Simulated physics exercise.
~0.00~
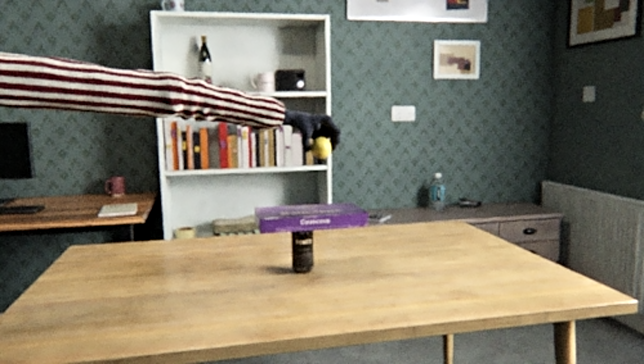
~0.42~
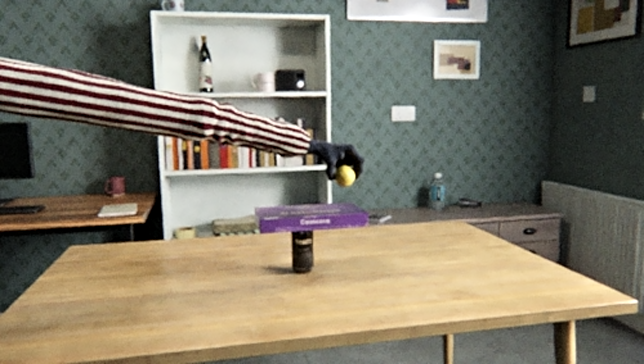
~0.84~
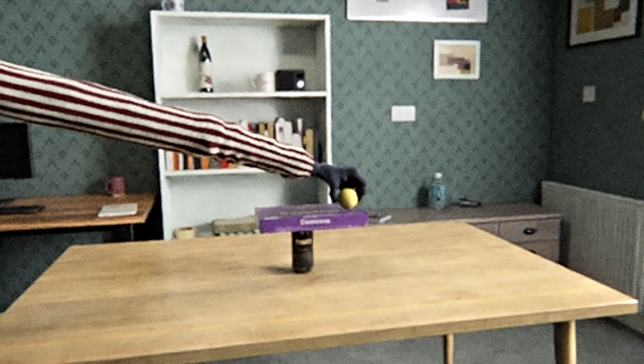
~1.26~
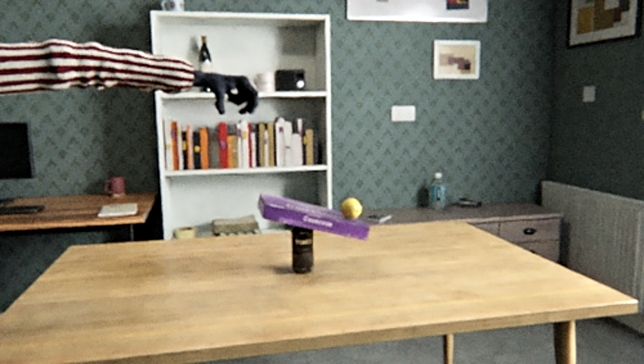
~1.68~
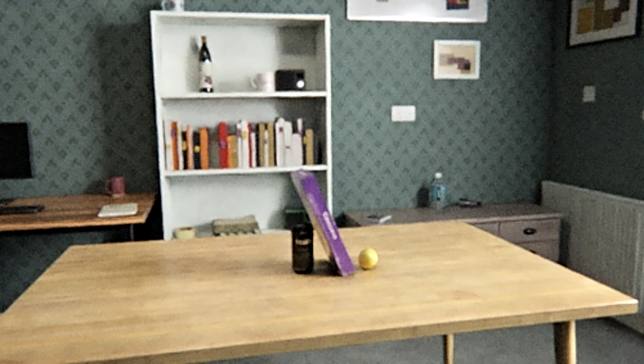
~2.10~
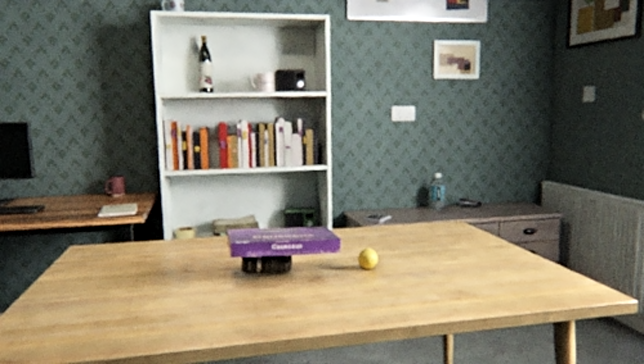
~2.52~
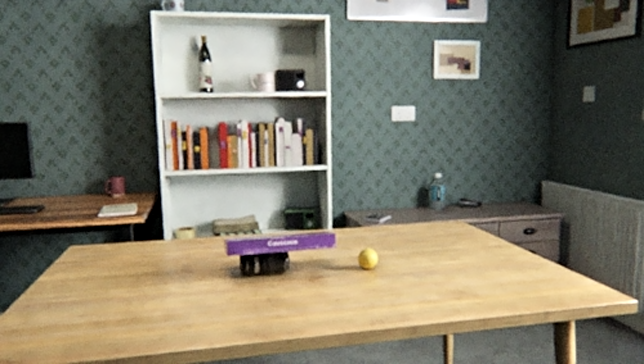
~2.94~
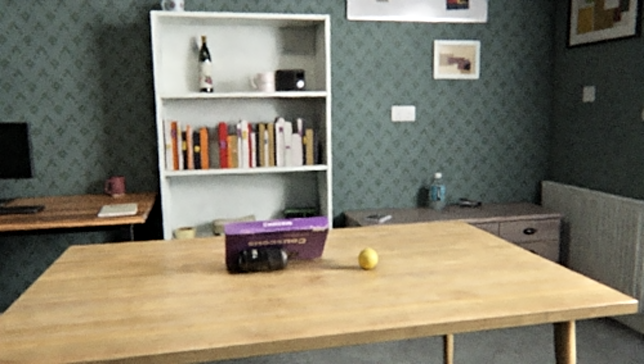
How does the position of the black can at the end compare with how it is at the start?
At the start the black can stands upright beneath the purple packet, and at the end it lies on its side on the table.
